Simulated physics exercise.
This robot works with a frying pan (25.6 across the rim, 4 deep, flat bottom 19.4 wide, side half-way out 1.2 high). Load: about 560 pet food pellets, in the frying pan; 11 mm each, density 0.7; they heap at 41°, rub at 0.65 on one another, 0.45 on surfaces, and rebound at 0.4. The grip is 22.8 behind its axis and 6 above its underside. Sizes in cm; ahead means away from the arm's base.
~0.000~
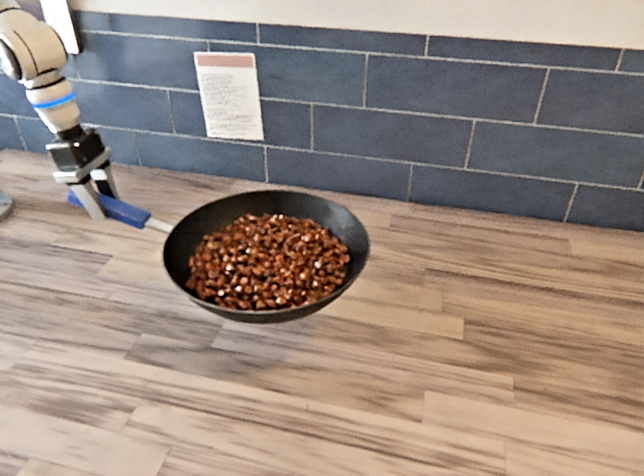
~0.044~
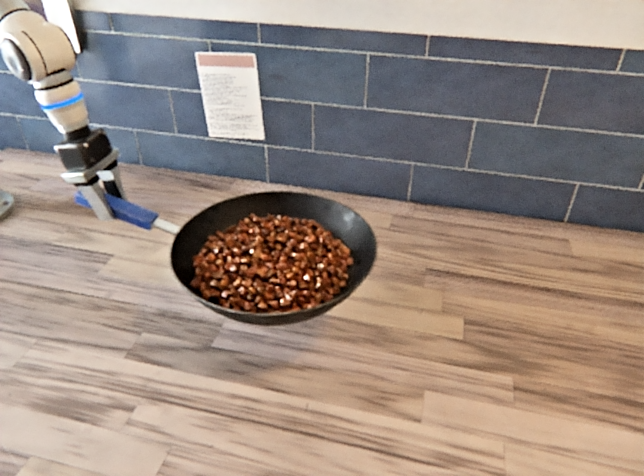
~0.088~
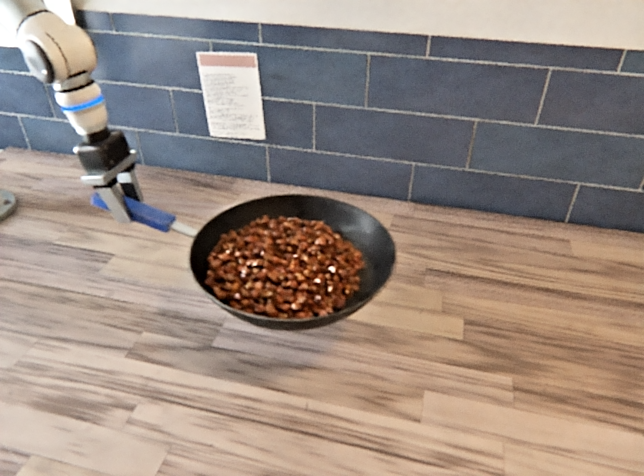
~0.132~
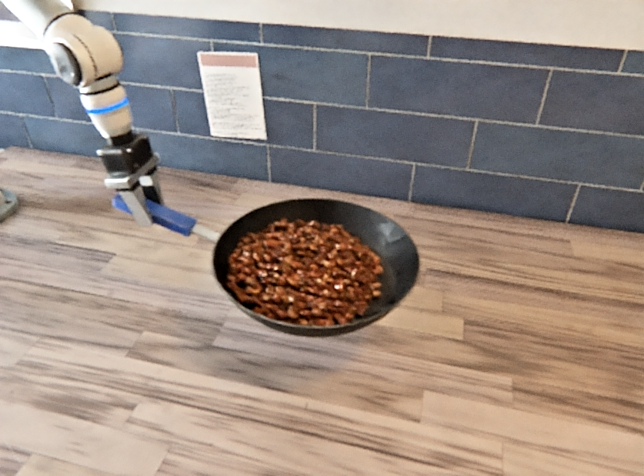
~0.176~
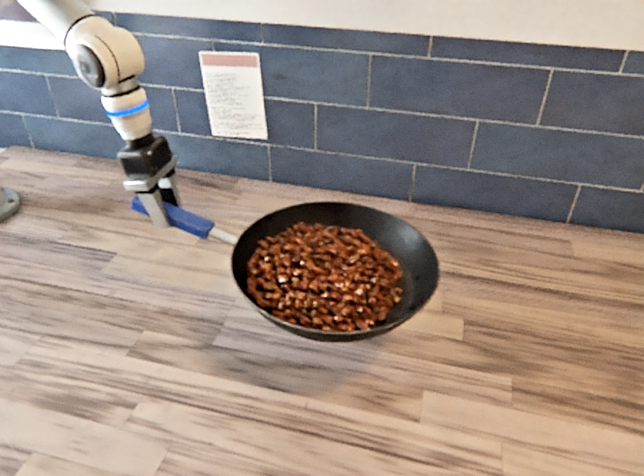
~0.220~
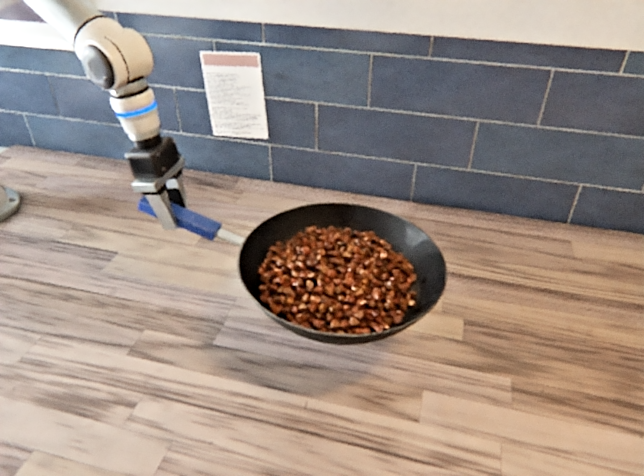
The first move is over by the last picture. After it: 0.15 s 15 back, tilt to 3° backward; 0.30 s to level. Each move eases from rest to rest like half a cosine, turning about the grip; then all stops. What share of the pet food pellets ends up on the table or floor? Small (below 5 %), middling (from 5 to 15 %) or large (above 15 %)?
Answer: Small; below 5 % of the pet food pellets finish on the table or floor.
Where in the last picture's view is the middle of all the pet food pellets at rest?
Near (191, 239).
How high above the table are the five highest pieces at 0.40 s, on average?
Some 24 cm.
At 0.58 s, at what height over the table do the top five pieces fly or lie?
Roughly 17 cm.
After 0.40 s, tilted 3° backward, highest piece 24 above the table; 537 in the frying pan, 19 in flight or on a rim.
After 0.58 s, level, highest piece 18 above the table; 545 in the frying pan, 11 in flight or on a rim.
After 0.87 s, level, highest piece 17 above the table; 540 in the frying pan, 15 on the table or floor, 1 in flight or on a rim.
After 1.92 s, level, highest piece 17 above the table; 540 in the frying pan, 16 on the table or floor.
In the end, 540 in the frying pan, 16 on the table or floor. That is 3 % on the table or floor.
